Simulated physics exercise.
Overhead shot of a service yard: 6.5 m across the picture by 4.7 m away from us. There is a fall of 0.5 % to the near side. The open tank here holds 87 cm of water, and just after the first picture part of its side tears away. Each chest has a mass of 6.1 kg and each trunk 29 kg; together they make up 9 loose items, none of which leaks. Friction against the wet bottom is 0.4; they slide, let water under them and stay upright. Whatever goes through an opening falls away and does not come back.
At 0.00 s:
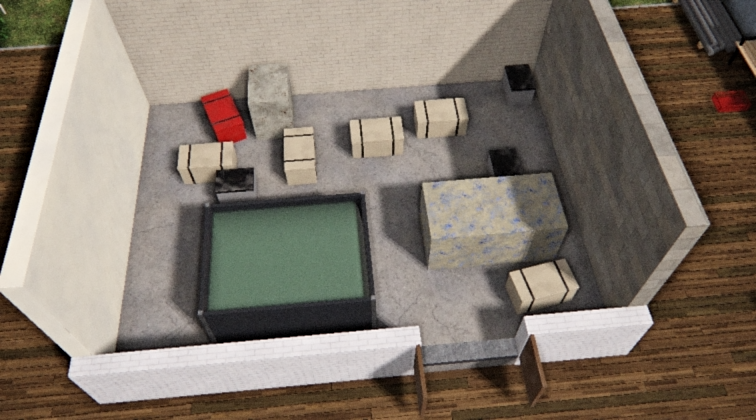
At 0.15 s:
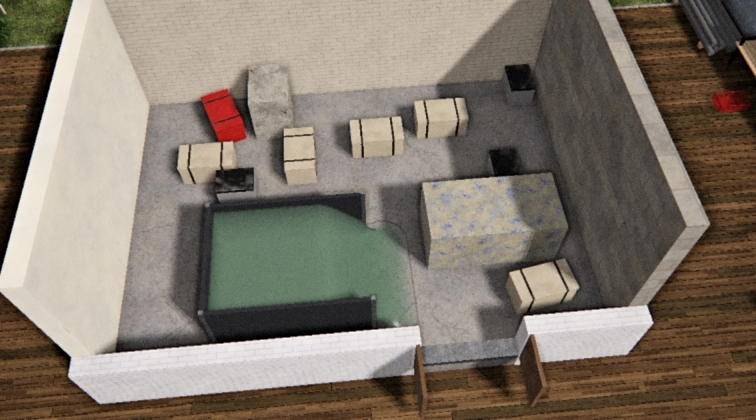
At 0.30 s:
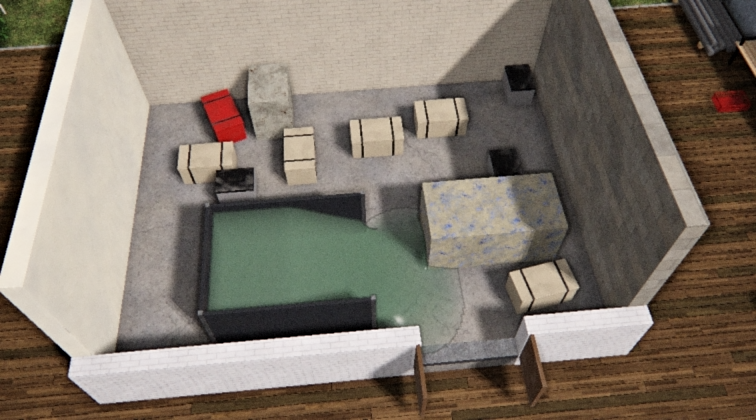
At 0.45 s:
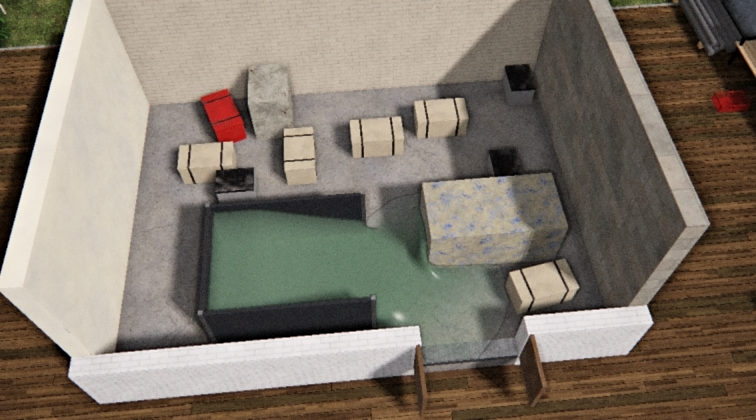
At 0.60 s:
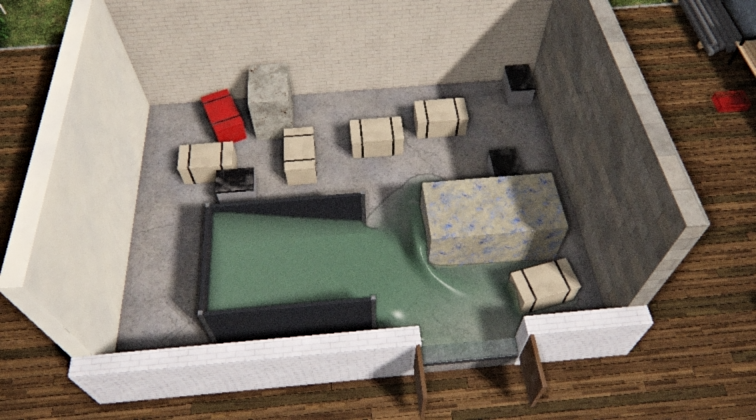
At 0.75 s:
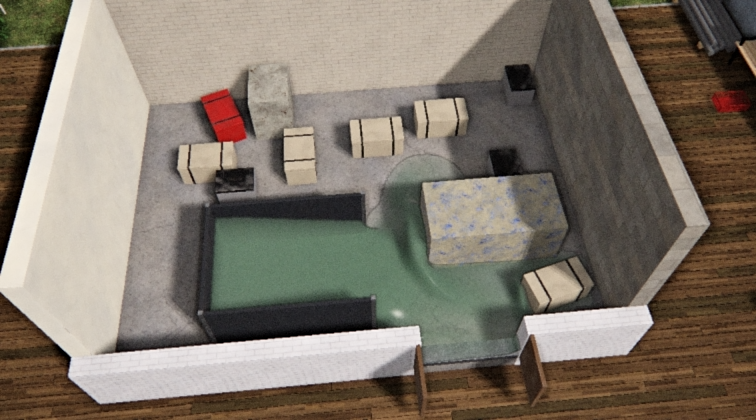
In the video, green water pours from the open right side of a dark tank in a walled yard, spreads around a large speckled block toward the doorway, and shifts a pale crate at right while the red trunk stays still.
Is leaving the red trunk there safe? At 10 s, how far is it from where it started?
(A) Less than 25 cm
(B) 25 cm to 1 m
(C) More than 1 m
A.
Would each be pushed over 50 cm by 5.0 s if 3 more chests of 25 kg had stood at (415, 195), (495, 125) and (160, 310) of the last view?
In order: Above it, above it, below it.
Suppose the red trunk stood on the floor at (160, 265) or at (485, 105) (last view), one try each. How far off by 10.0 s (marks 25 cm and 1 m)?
Spot one - it barely budges; spot two - it is swept away.
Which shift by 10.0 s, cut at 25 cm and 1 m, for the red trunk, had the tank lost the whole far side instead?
Outcome for the red trunk: It is borne far off.
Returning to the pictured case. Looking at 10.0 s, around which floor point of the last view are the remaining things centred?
Around (320, 174).
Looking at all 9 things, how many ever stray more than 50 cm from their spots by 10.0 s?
Count: 7.
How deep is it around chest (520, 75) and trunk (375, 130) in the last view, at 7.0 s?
About 6 and 9 cm.
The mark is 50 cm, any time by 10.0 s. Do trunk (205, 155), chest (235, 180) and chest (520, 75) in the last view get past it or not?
Results in listed order: Falls short / exceeds / exceeds.
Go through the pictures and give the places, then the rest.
The red trunk at (221, 109), on the bottom; water covers 2.9 m2; 0 of 9 have shifted, in the first frame.
The red trunk at (221, 109) rests on the ground; 3.9 m2 under water; 0 of 9 have shifted, in the second frame.
The red trunk at (221, 109), on the bottom; water covers 5.0 m2; 0 of 9 have shifted, in the third frame.
The red trunk at (221, 109) rests on the ground; 6.1 m2 under water; 0 of 9 have shifted, in the fourth frame.
The red trunk at (221, 109), on the bottom; 6.9 m2 under water; 0 of 9 have shifted, in the fifth frame.
The red trunk at (221, 109), on the bottom; water covers 7.8 m2; 1 of 9 have shifted, in the sixth frame.
After 2.0 s the red trunk is near (221, 109), 0.0 m from its start, aground; 0 of 9 are out; 1 afloat.
After 4.5 s the red trunk is near (221, 109), 0.0 m from its start, aground; 0 of 9 are out; 4 afloat.
After 7.0 s the red trunk is near (221, 109), 0.0 m from its start, aground; 0 of 9 are out; 5 afloat.
After 10.0 s the red trunk is near (225, 111), 0.1 m from its start, aground; 0 of 9 are out; 3 afloat.
